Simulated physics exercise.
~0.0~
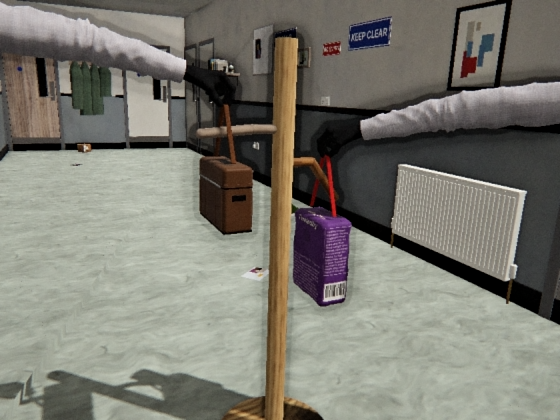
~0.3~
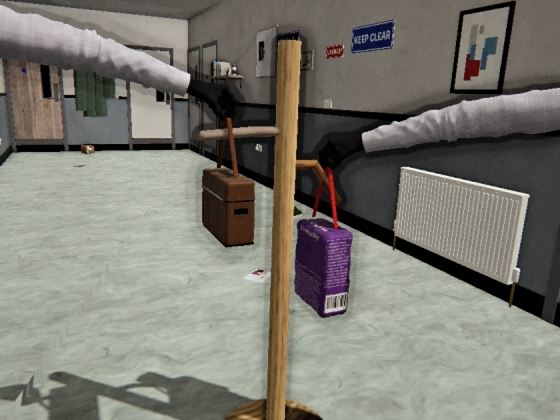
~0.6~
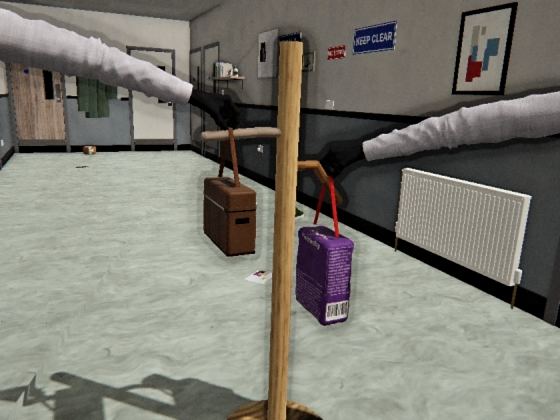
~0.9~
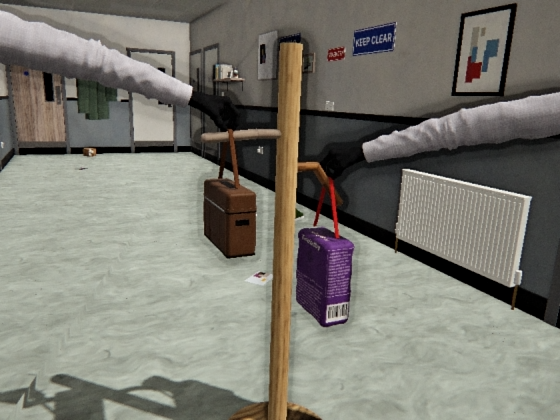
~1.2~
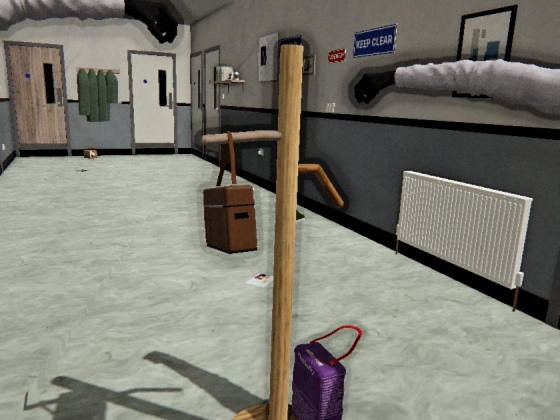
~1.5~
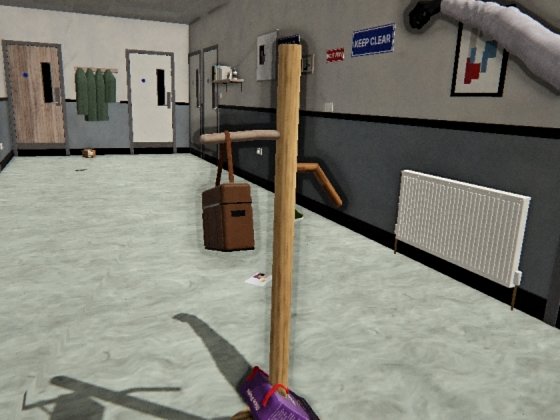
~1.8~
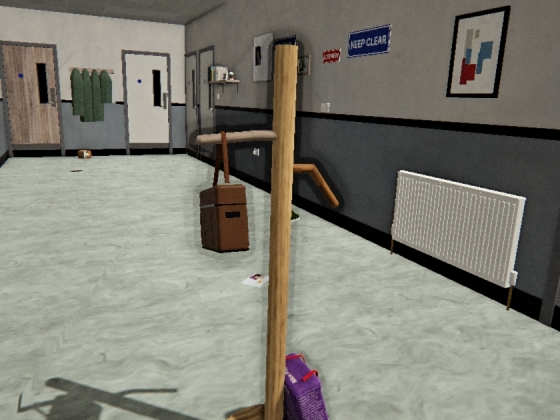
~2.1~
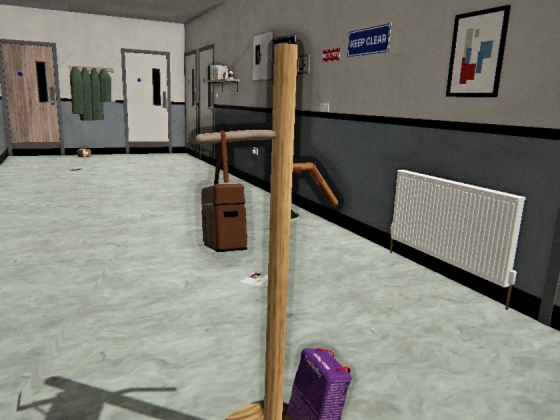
Two gloved hands lowered a brown case and a purple sack by their loops onto the pegs of a wooden post, then let go and drew back. The brown case stayed hanging on the left, while the purple sack dropped to the floor.
